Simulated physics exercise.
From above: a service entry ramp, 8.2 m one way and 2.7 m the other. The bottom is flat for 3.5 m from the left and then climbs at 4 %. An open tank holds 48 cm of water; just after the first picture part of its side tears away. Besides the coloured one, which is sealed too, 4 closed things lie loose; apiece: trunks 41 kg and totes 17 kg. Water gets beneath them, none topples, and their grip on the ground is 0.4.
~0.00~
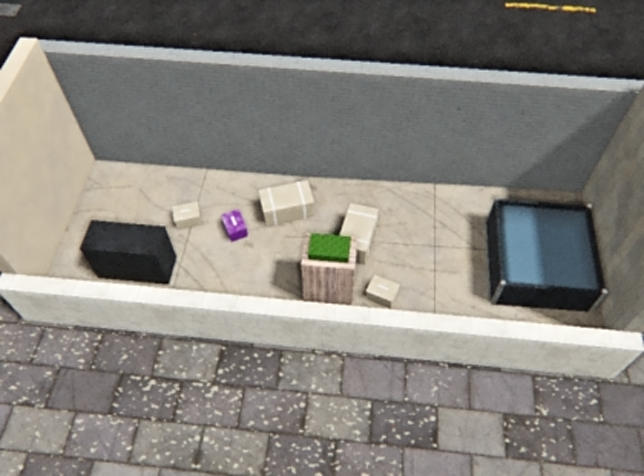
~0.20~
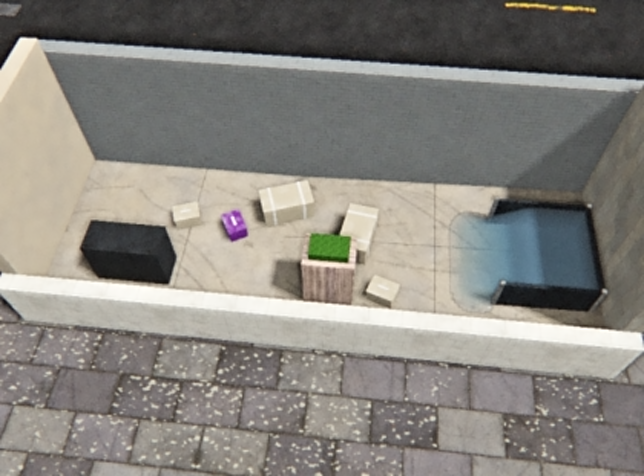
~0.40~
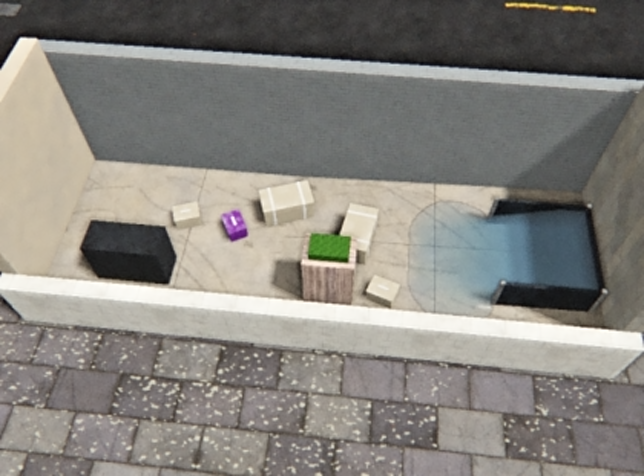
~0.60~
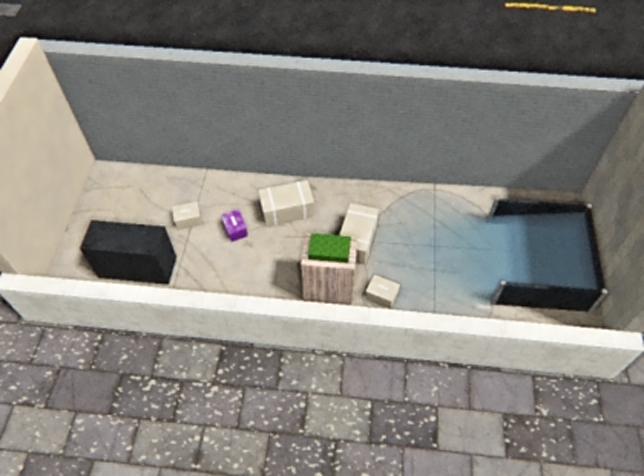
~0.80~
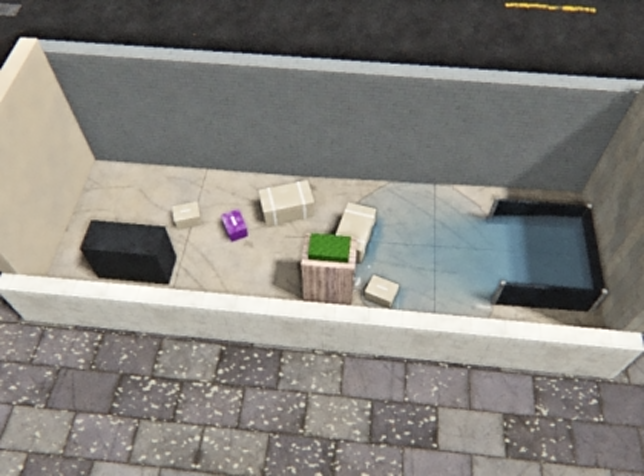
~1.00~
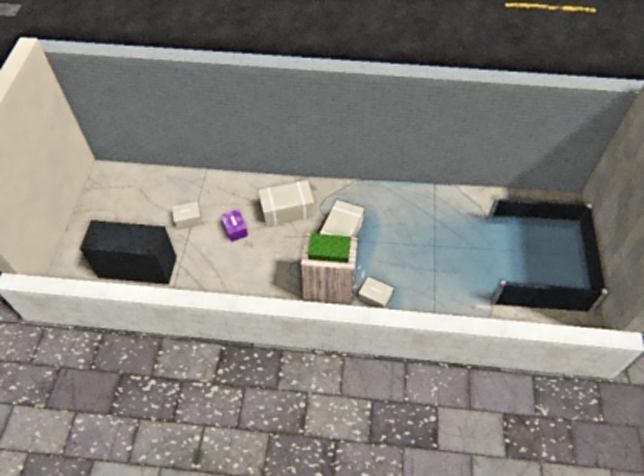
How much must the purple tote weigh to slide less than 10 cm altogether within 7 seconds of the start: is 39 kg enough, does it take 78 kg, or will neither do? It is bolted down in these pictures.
I expect that only the larger load is enough.
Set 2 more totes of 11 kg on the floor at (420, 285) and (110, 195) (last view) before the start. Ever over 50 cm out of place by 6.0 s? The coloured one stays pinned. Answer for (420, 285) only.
It is over.
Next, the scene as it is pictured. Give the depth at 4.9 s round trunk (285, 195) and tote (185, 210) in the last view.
About 9 and 6 cm.
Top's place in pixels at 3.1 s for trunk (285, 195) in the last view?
Near (196, 176).
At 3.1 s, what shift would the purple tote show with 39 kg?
About 20 cm.
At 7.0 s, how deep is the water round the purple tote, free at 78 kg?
About 8 cm.
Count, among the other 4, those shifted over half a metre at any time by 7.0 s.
I count 2.
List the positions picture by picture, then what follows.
In the first picture, the purple tote at (234, 221), on the bottom; water covers 1.9 m2; 0 of 5 have shifted.
In the second picture, the purple tote at (234, 221) rests on the ground; water covers 2.8 m2; 0 of 5 have shifted.
In the third picture, the purple tote at (234, 221) rests on the ground; 4.2 m2 under water; 0 of 5 have shifted.
In the fourth picture, the purple tote at (234, 221) rests on the ground; 5.7 m2 under water; 0 of 5 have shifted.
In the fifth picture, the purple tote at (234, 221), on the bottom; water covers 6.6 m2; 1 of 5 have shifted.
In the sixth picture, the purple tote at (234, 221), on the bottom; 7.5 m2 under water; 2 of 5 have shifted.
After 1.4 s the purple tote would be 0 cm from its start with 39 kg and 0 cm from its start with 78 kg; 0 cm of water round it then.
After 3.1 s the purple tote would be 20 cm from its start with 39 kg and 3 cm from its start with 78 kg; 8 cm of water round it then.
After 4.9 s the purple tote would be 20 cm from its start with 39 kg and 3 cm from its start with 78 kg; 7 cm of water round it then.
After 7.0 s the purple tote would be 20 cm from its start with 39 kg and 3 cm from its start with 78 kg; 8 cm of water round it then.
